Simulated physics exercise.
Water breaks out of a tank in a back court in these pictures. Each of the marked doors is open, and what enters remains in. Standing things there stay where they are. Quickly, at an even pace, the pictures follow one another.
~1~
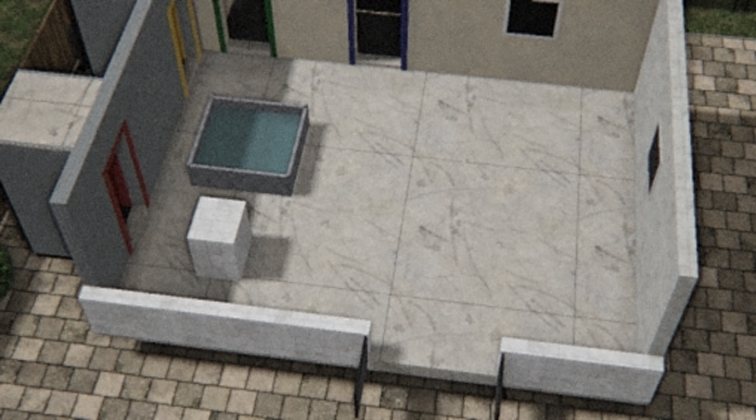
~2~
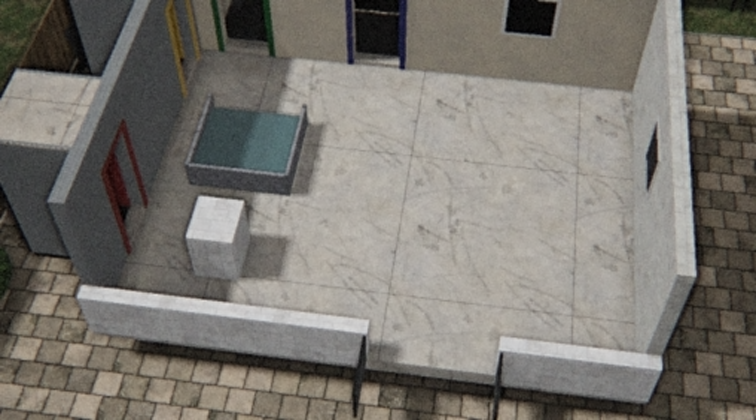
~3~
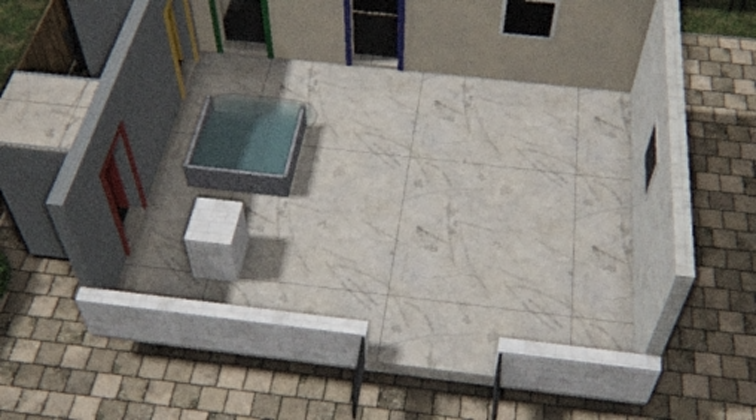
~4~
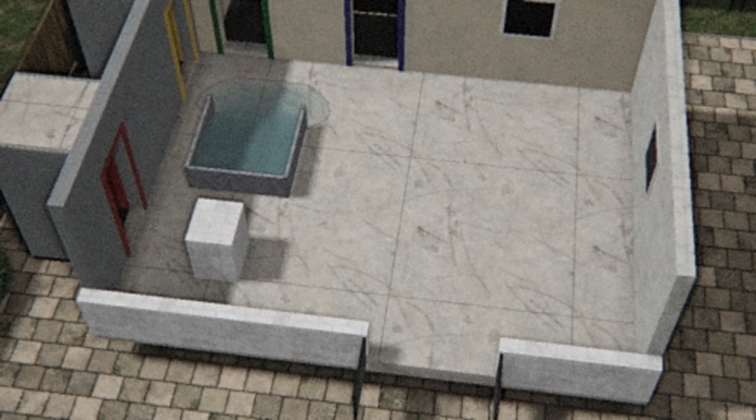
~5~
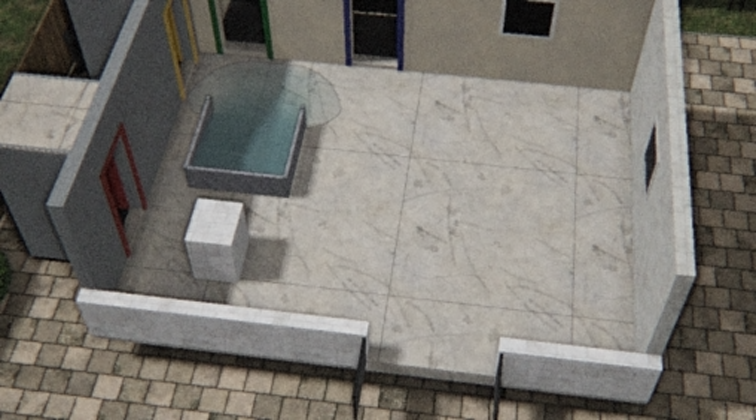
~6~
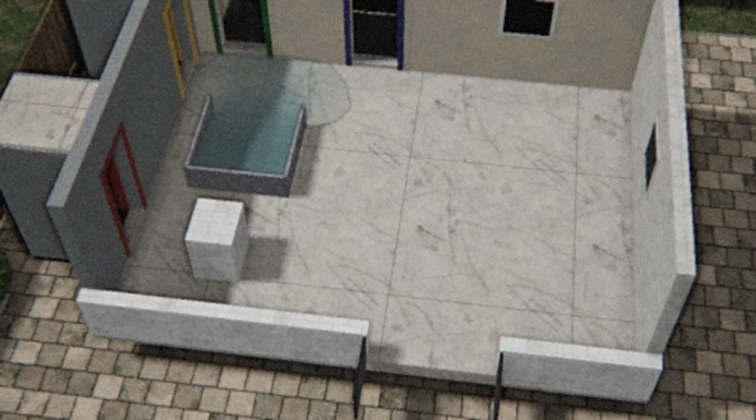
In a walled back court, water breaks from an open tank's far side and spreads outward.
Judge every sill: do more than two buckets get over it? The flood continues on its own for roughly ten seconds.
Verdict: Blue door - two or fewer get over; green door - more than two get over; yellow door - more than two get over; red door - two or fewer get over.
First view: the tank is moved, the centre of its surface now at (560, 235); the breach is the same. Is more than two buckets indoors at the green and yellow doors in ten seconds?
Looking at it, green comes in under and yellow comes in under.
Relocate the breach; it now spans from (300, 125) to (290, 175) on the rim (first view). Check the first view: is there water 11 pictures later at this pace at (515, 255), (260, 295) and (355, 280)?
Submerged, unwetted, submerged.
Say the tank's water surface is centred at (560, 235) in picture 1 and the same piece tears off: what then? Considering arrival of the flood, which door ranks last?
The one you want is the red one.
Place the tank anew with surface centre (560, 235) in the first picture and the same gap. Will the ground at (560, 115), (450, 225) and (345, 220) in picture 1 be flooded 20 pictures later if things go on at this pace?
Taking the three spots in turn, I'd say drenched, then spared, then spared.
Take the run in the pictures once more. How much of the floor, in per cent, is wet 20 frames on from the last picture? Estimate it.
Roughly 30 per cent.
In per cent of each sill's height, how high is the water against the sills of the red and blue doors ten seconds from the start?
I'd say around 30 and 20 in a hundred.
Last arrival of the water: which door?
Result: The red one.
A moment on, water covers 10 % of the floor; the blue door wet at the sill, nothing in, the green door under two buckets in, the yellow door wet at the sill, nothing in, the red door not reached.
Next, water covers 15 % of the floor; the blue door wet at the sill, nothing in, the green door over two buckets in, the yellow door under two buckets in, the red door not reached.
Then, water covers 30 % of the floor; the blue door under two buckets in, the green door over two buckets in, the yellow door over two buckets in, the red door not reached.
Later, water covers 55 % of the floor; the blue door under two buckets in, the green door over two buckets in, the yellow door over two buckets in, the red door wet at the sill, nothing in.
In the end, water covers 65 % of the floor; the blue door under two buckets in, the green door over two buckets in, the yellow door over two buckets in, the red door wet at the sill, nothing in.
